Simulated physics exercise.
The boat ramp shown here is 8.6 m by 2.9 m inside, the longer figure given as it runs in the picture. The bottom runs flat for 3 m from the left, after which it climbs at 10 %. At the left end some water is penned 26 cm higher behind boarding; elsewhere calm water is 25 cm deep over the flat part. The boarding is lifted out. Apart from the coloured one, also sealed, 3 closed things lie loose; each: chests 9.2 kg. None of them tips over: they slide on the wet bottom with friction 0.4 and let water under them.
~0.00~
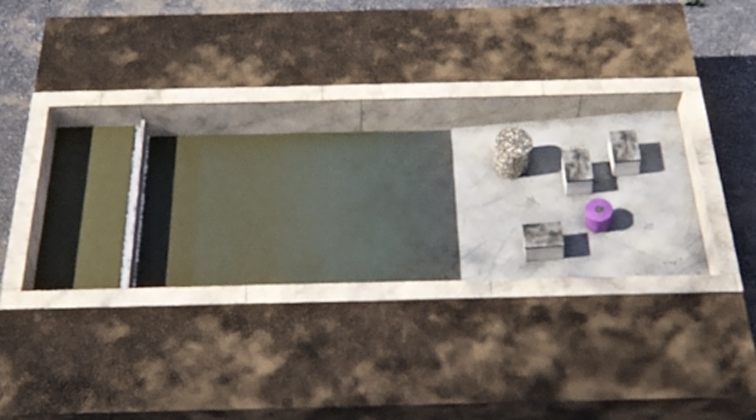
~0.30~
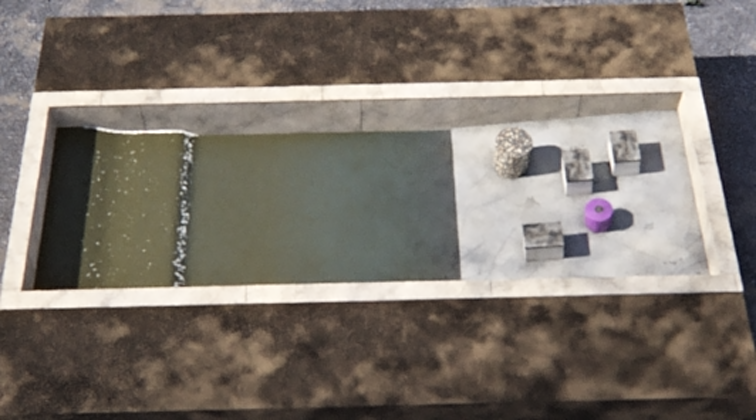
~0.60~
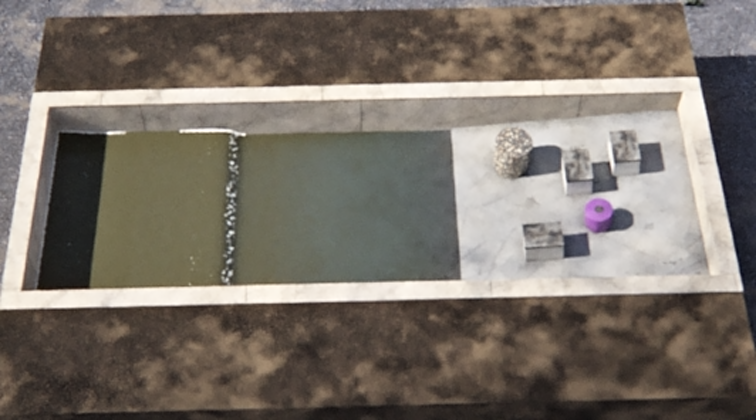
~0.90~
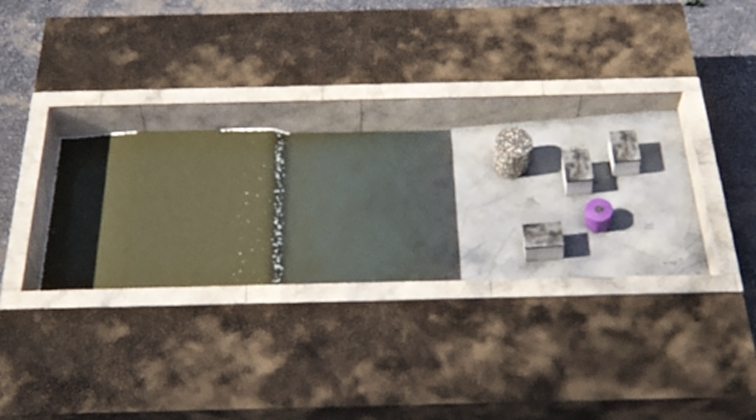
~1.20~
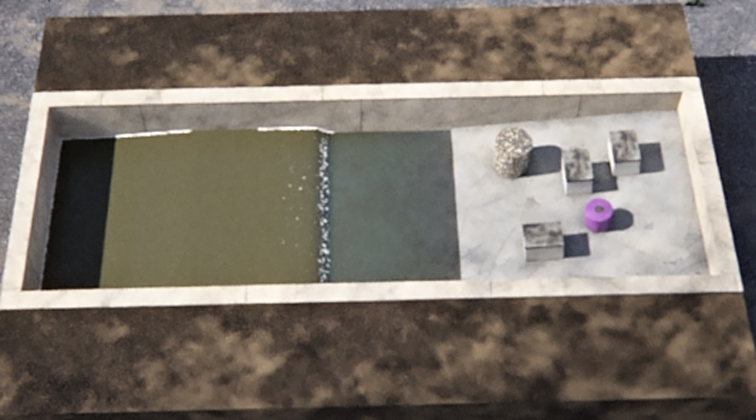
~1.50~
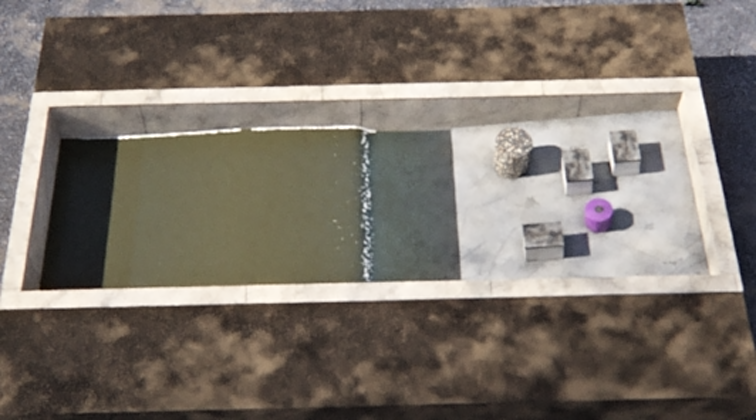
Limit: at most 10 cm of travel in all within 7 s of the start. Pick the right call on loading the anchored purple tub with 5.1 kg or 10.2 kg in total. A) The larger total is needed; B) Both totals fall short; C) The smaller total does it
A.
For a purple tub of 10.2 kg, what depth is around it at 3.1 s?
Depth: Approx. 0 cm.
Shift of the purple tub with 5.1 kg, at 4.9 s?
It would be some 40 cm from its spot.
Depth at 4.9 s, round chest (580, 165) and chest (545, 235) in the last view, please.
Close to 4 and 4 centimetres.
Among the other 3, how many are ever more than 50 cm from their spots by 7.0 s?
By my count, 2.
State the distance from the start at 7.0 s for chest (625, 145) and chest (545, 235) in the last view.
One is off by 0 cm, the other by 50 cm, in the order asked.
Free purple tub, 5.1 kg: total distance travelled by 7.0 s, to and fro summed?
40 cm in all.
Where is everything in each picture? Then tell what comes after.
In the first frame, the purple tub at (601, 209), on the bottom; 15.6 m2 under water; 0 of 4 have shifted.
In the second frame, the purple tub at (601, 209), on the bottom; water covers 15.6 m2; 0 of 4 have shifted.
In the third frame, the purple tub at (601, 209) rests on the ground; 15.6 m2 under water; 0 of 4 have shifted.
In the fourth frame, the purple tub at (601, 209) rests on the ground; 15.6 m2 under water; 0 of 4 have shifted.
In the fifth frame, the purple tub at (601, 209), on the bottom; water covers 15.6 m2; 0 of 4 have shifted.
In the sixth frame, the purple tub at (601, 209), on the bottom; water covers 15.6 m2; 0 of 4 have shifted.
After 2.1 s the purple tub would be 0 cm from its start with 5.1 kg and 0 cm from its start with 10.2 kg; 0 cm of water round it then.
After 3.1 s the purple tub would be 0 cm from its start with 5.1 kg and 0 cm from its start with 10.2 kg; 0 cm of water round it then.
After 4.9 s the purple tub would be 37 cm from its start with 5.1 kg and 3 cm from its start with 10.2 kg; 3 cm of water round it then.
After 7.0 s the purple tub would be 30 cm from its start with 5.1 kg and 3 cm from its start with 10.2 kg; 2 cm of water round it then.
